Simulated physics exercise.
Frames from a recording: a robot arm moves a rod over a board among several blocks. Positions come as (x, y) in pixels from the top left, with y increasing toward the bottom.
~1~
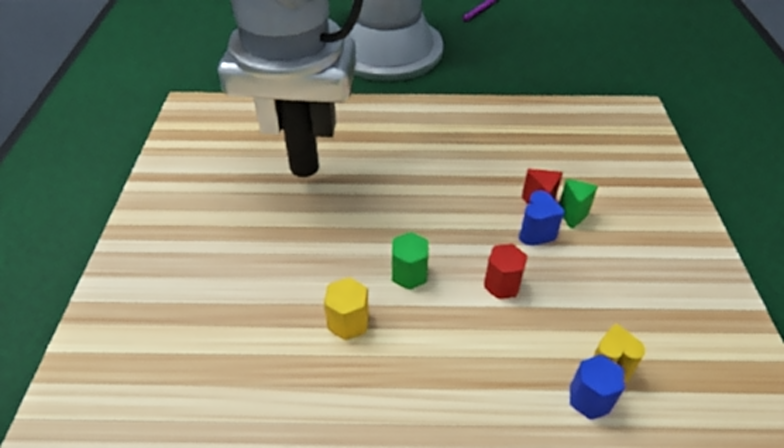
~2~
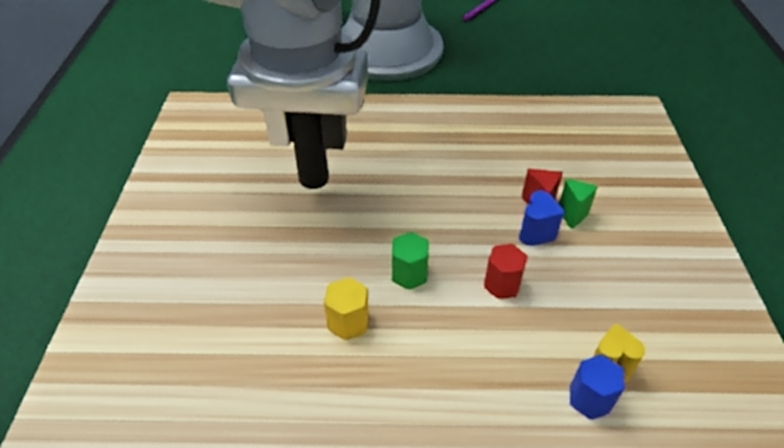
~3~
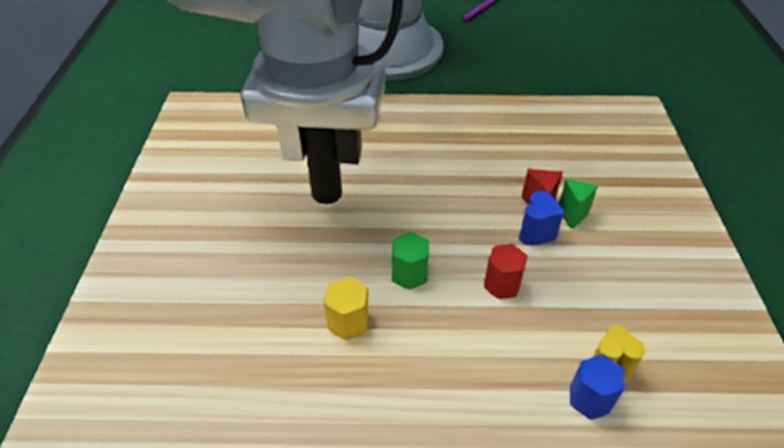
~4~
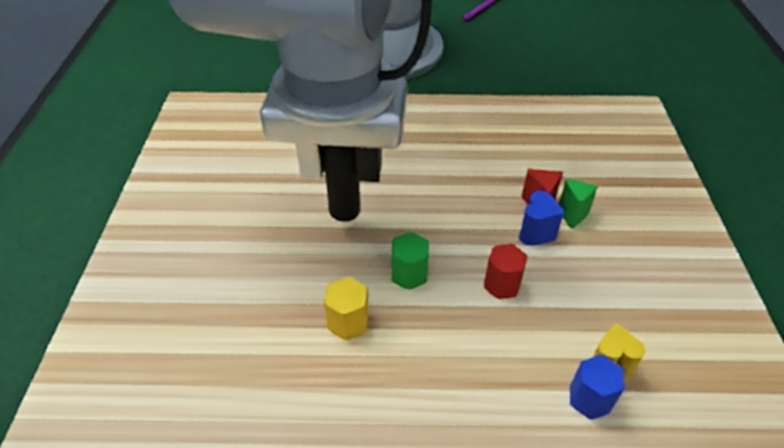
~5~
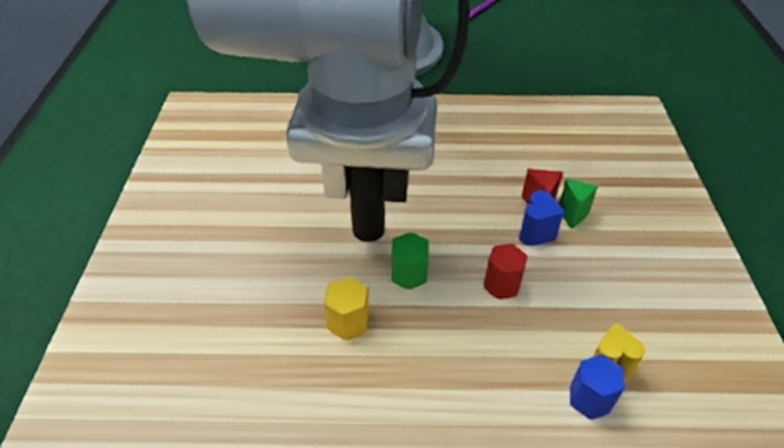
At first, a robot arm holds a black rod over the upper left of a striped wooden board scattered with red, green, blue and yellow blocks. The arm then moves the rod down and to the right, bringing it close to the green six-sided block, while the blocks stay still.
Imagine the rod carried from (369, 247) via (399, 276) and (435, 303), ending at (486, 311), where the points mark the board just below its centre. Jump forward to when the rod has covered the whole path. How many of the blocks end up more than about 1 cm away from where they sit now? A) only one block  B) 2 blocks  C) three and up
My pick is B.
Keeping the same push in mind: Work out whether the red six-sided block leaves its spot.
That block gets shifted.
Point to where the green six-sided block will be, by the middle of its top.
The top centre is at (530, 282).
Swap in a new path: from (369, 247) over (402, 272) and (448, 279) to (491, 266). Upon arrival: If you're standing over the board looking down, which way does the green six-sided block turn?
If we look at it from overhead, the green six-sided block pivots clockwise.
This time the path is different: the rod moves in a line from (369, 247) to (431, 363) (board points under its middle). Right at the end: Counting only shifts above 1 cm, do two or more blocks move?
I believe not.
The first path, step by step. One third of the way, rod (399, 261); green six-sided block (435, 261), turned 20° anticlockwise.
Two thirds of the way, rod (437, 289); green six-sided block (476, 275), turned 75° anticlockwise.
At the end, rod (489, 296); yellow six-sided block still; green six-sided block (530, 282), turned 75° anticlockwise; red six-sided block (532, 251), turned 55° anticlockwise.
